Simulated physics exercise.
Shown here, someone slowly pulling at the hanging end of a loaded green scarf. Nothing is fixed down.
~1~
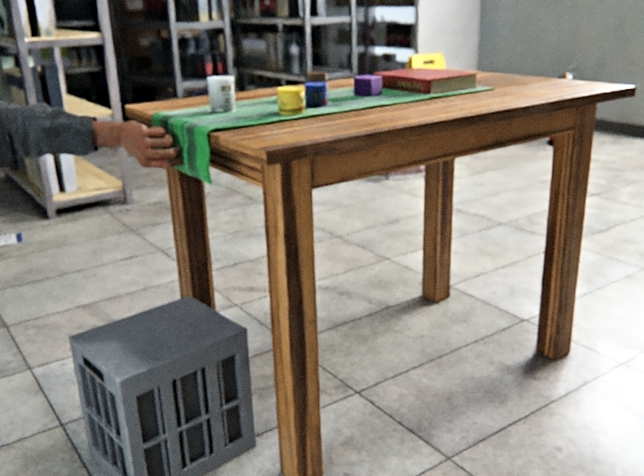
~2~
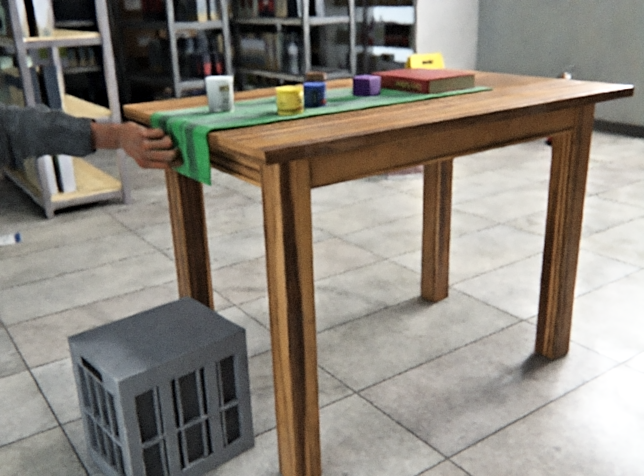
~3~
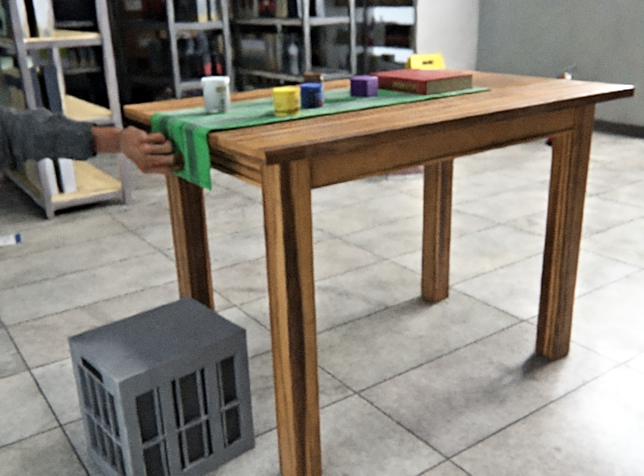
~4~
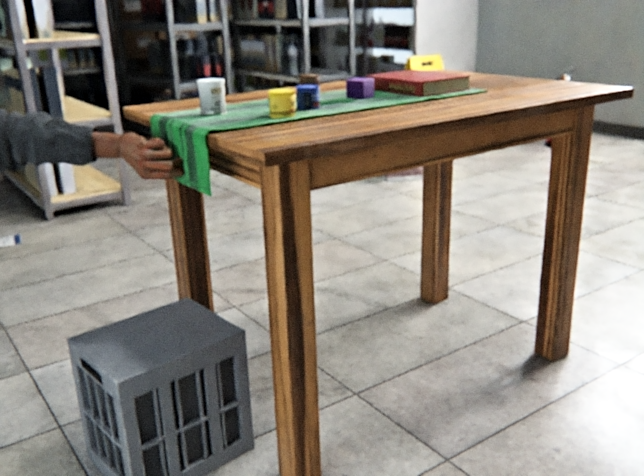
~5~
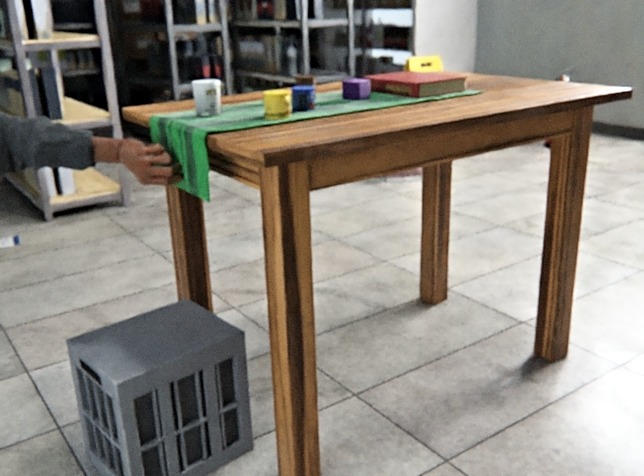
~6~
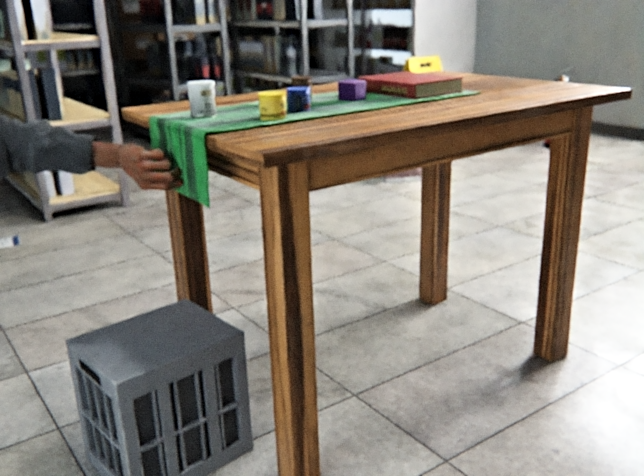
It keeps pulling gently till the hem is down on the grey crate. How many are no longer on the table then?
The table loses three.
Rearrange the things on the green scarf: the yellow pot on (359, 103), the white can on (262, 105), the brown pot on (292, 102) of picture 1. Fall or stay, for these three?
The yellow pot does not fall; the white can comes down; the brown pot goes over.
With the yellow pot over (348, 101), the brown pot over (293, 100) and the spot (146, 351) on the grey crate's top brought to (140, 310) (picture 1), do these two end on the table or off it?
The yellow pot survives, the brown pot keeps its place on top.
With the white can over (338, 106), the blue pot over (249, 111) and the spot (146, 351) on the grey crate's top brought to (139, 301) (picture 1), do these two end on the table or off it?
The white can stays on; the blue pot drops off.
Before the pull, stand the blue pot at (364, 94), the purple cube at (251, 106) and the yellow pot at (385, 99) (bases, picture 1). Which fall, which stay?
The blue pot keeps its place on top; the purple cube drops off; the yellow pot remains up.
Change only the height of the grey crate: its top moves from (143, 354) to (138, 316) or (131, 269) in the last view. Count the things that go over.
Over the edge go 2 and 1.
Soon after, hem near (185, 243); white can gone.
Then, hem near (188, 286); white can and yellow pot gone.
Further on, hem on the crate; white can, yellow pot and blue pot gone.
At rest, hem on the crate; white can, yellow pot and blue pot gone. The count of fallen things is three.
